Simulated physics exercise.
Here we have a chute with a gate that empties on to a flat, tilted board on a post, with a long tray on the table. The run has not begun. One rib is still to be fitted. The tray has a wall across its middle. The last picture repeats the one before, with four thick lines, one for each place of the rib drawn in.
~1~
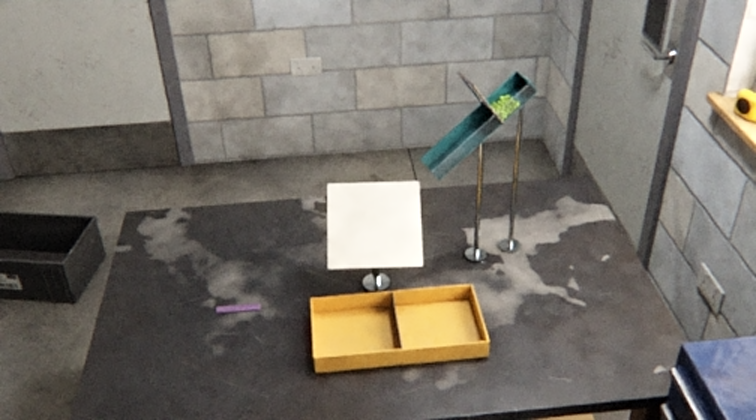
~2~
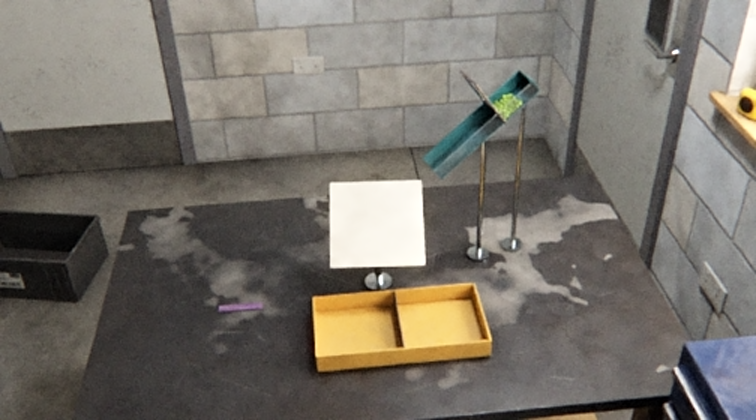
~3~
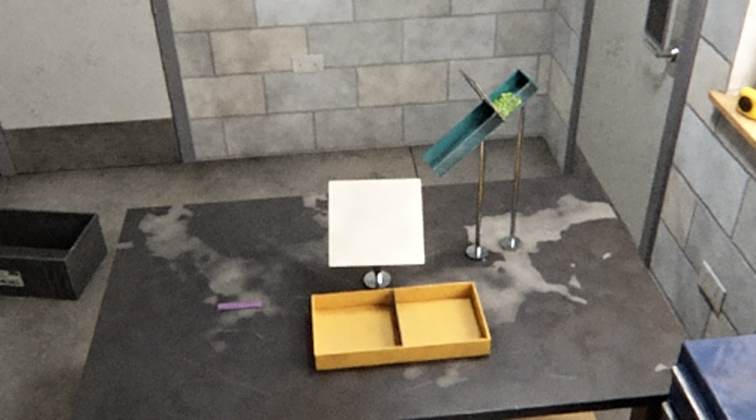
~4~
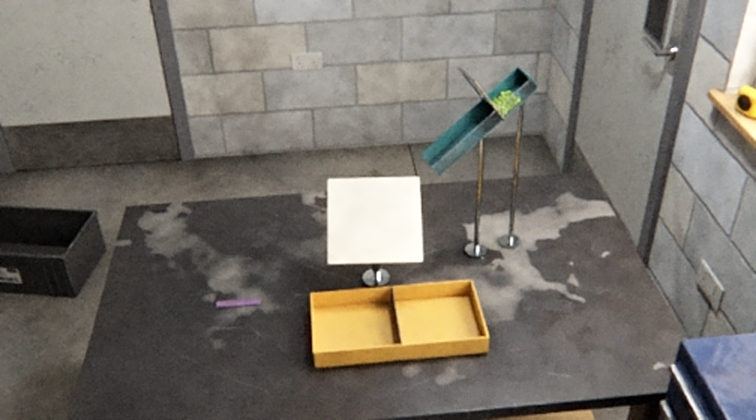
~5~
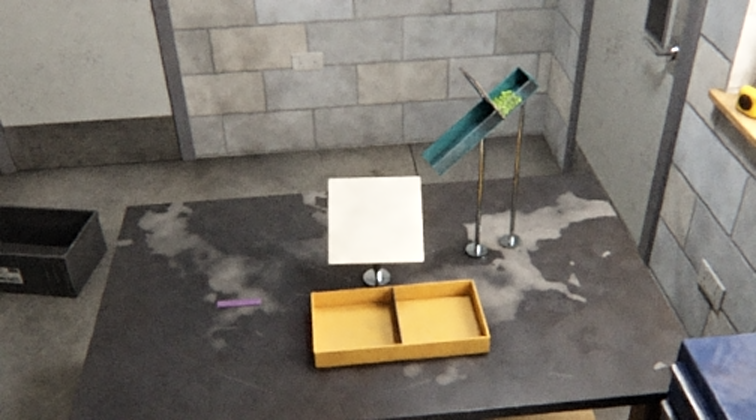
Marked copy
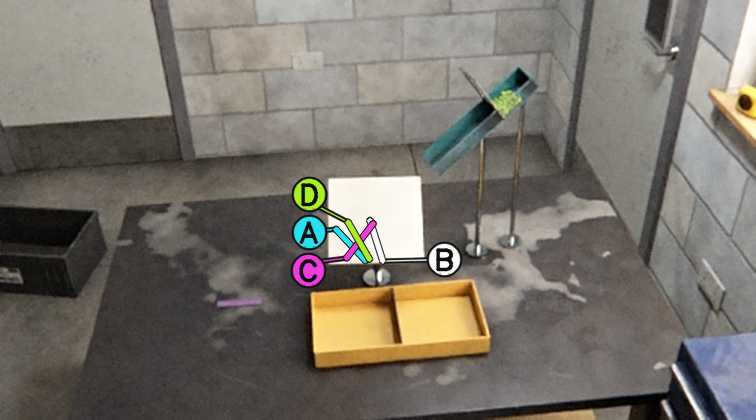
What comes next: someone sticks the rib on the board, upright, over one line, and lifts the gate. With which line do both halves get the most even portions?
B.
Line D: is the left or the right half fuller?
The left half.
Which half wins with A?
More lands on the left.
On the marked copy, line A from (335, 229) to (365, 260); line B from (369, 220) to (382, 261); line C from (373, 223) to (346, 258); line D from (348, 222) to (369, 259).
For line A, of what is caught, nearly all in the left half, a small part in the right.
For line B, of what is caught, about half in the left half, about half in the right.
For line C, of what is caught, nearly all in the left half, a small part in the right.
For line D, of what is caught, most in the left half, about a quarter in the right.
